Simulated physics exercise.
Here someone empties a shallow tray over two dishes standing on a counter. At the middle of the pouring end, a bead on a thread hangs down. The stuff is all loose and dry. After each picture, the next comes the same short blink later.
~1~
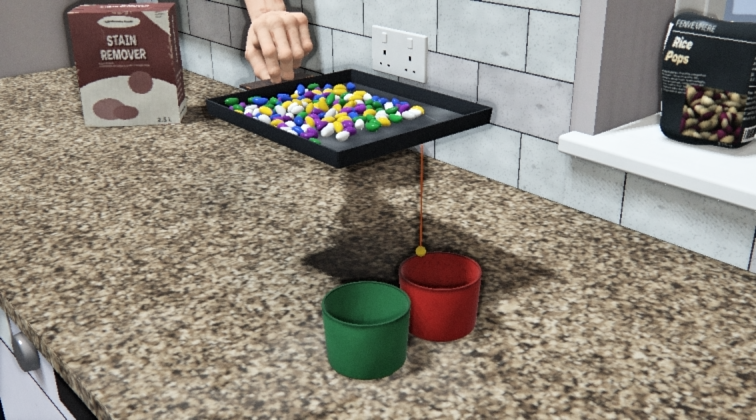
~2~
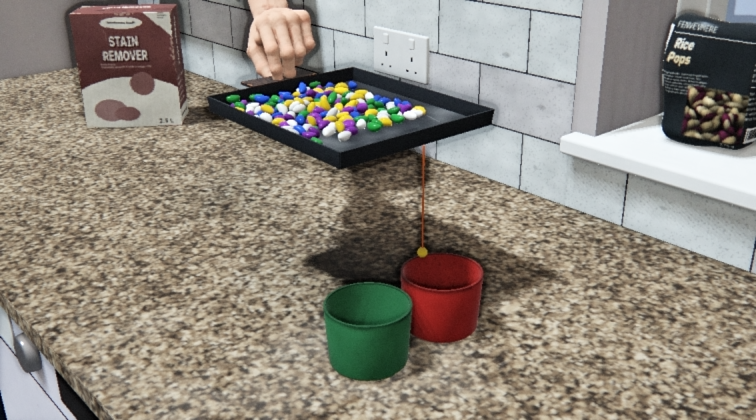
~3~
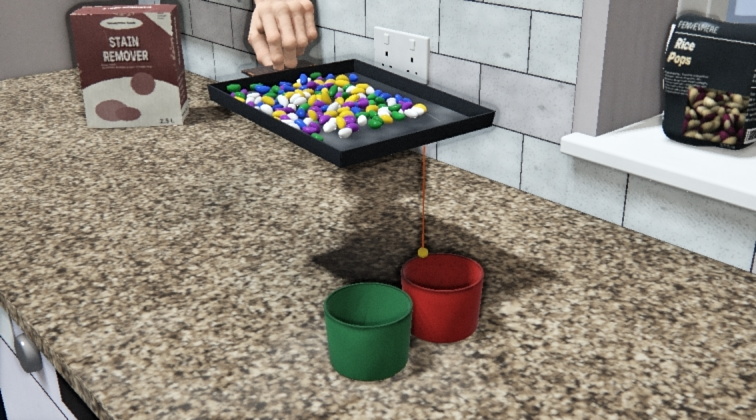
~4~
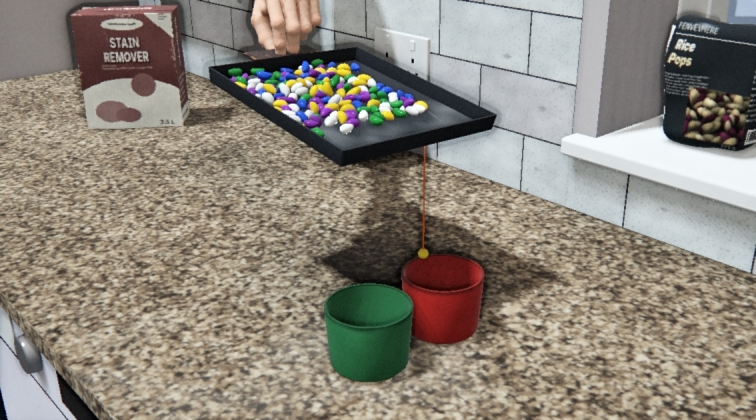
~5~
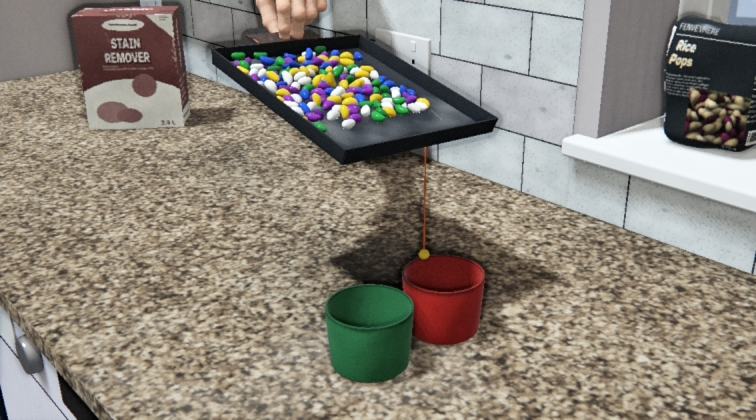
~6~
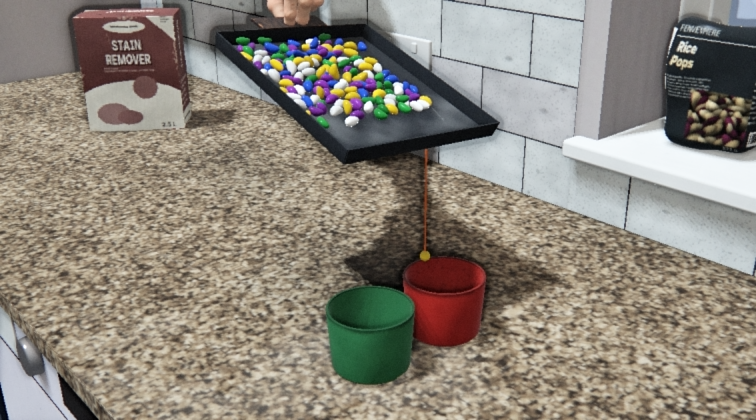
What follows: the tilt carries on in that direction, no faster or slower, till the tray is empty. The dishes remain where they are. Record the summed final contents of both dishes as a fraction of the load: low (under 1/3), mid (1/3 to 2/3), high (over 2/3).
Recorded: Low.
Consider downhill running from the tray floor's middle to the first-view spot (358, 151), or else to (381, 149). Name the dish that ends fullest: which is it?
So, first the one on the left side, and second the one on the left side.
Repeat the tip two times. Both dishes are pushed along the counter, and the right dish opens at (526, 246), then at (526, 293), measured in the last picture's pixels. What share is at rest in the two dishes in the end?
First 50 per cent, second 30 per cent.
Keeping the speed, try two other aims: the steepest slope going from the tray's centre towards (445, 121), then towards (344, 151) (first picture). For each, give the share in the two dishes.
First case: 10 %; second case: 30 %.
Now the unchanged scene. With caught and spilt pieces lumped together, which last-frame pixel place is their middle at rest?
(506, 329).
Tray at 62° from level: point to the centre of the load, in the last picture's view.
Close to (426, 99).
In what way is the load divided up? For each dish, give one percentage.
In the left dish 0 per cent comes to rest, in the right dish 10 per cent.
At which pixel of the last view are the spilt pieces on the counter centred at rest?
(524, 329), about.
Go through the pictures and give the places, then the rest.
In the first frame, corners of the pouring end at (338, 151) and (490, 107), level; middle of the load at (319, 113), jelly beans; left dish at (395, 343); right dish at (469, 307); bead on its thread at (421, 251).
In the second frame, corners of the pouring end at (340, 151) and (492, 109), level; middle of the load at (320, 112).
In the third frame, corners of the pouring end at (341, 150) and (493, 111), tipped barely, lowest at the right corner; middle of the load at (321, 105).
In the fourth frame, corners of the pouring end at (343, 149) and (494, 114), tipped a little, lowest at the right corner; middle of the load at (322, 96).
In the fifth frame, corners of the pouring end at (346, 148) and (496, 117), tipped a little, lowest at the right corner; middle of the load at (325, 87).
In the sixth frame, corners of the pouring end at (349, 148) and (497, 122), tipped clearly, lowest at the right corner; middle of the load at (328, 79); left dish at (399, 348); right dish at (473, 312).
Soon after the last picture, tray tipped steeply; nearly all on the tray; a stray few in the air.
A little later, tray tipped right over; most on the tray; a stray few in the right dish; a small part outside both; a stray few in the air.
Later still, tray tipped past a quarter turn; a small part in the right dish; most outside both.
At rest, tray tipped past a quarter turn; none in the left dish; a small part in the right dish; most outside both.
